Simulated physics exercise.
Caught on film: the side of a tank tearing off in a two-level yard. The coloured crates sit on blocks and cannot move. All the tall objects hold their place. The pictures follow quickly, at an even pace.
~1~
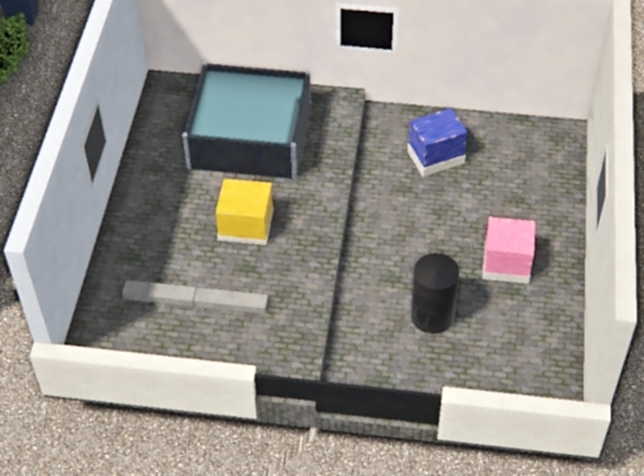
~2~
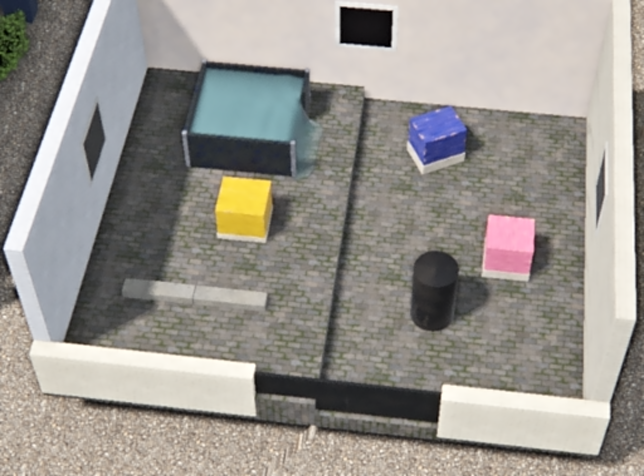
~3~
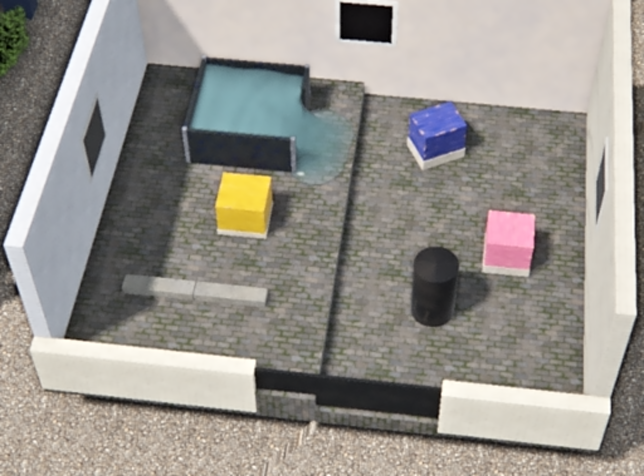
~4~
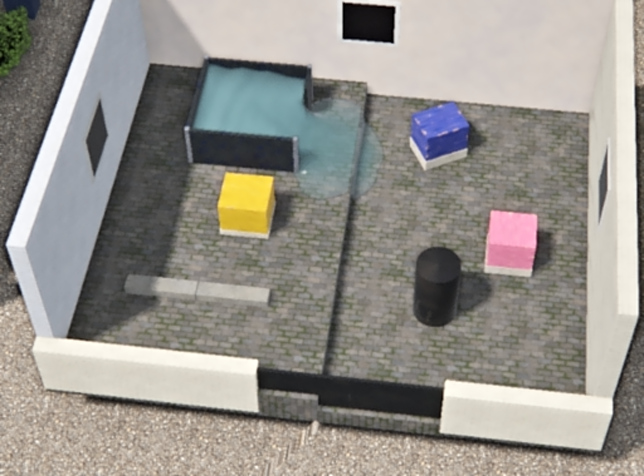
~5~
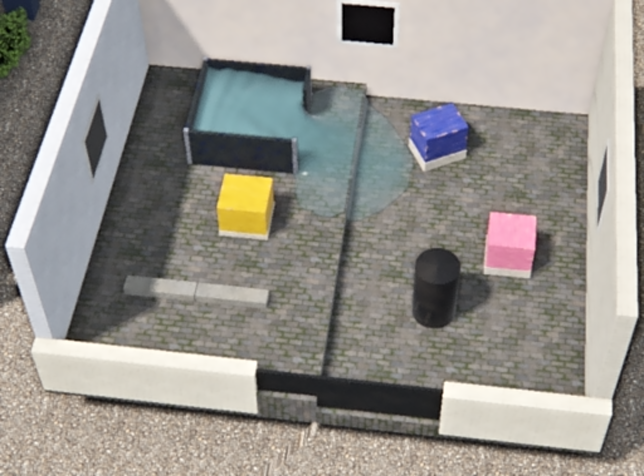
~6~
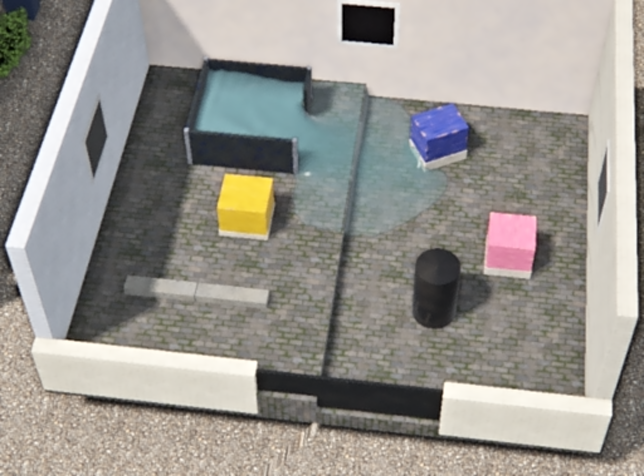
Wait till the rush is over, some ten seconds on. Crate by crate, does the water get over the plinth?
The blue crate is wetted; the yellow crate escapes dry; the pink crate is wetted.
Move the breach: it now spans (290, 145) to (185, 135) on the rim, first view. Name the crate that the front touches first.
That is the yellow one.
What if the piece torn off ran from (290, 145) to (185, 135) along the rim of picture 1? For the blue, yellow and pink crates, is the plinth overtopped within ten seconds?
Blue remains dry; yellow is wetted; pink escapes it.
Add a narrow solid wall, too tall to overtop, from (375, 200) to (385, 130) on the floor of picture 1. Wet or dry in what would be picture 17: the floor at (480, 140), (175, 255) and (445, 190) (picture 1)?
In that order: Covered, free of water, dry.
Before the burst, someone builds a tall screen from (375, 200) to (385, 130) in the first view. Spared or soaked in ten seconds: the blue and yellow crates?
The blue one keeps dry; the yellow one is spared.
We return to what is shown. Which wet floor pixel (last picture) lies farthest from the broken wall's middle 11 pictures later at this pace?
I would point to (579, 330).
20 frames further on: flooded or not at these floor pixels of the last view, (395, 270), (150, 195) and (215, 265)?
As listed: Covered, no water, no water.
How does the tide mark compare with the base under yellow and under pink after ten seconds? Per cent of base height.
About 0 and 150 per cent.
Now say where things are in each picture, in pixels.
The first picture shows still water in the tank at (248, 107).
In the second picture, water pours out at (297, 140) and has run to (314, 123).
In the third picture, the front is at (346, 125), out from the gap at (297, 136).
In the fourth picture, the front is at (379, 152), out from the gap at (300, 137).
In the fifth picture, the front is at (404, 184), out from the gap at (299, 138).
In the sixth picture, the front is at (442, 185), out from the gap at (299, 138).
A moment on, water covers 25 % of the floor; the blue crate water round its plinth, the yellow crate not reached, the pink crate water round its plinth.
Next, water covers 35 % of the floor; the blue crate water round its plinth, the yellow crate not reached, the pink crate water round its plinth.
Then, water covers 50 % of the floor; the blue crate water round its plinth, the yellow crate not reached, the pink crate water round its plinth.
Later, water covers 55 % of the floor; the blue crate water round its plinth, the yellow crate not reached, the pink crate water round its plinth.
In the end, water covers 55 % of the floor; the blue crate was topped, the yellow crate stayed above the water, the pink crate was topped.
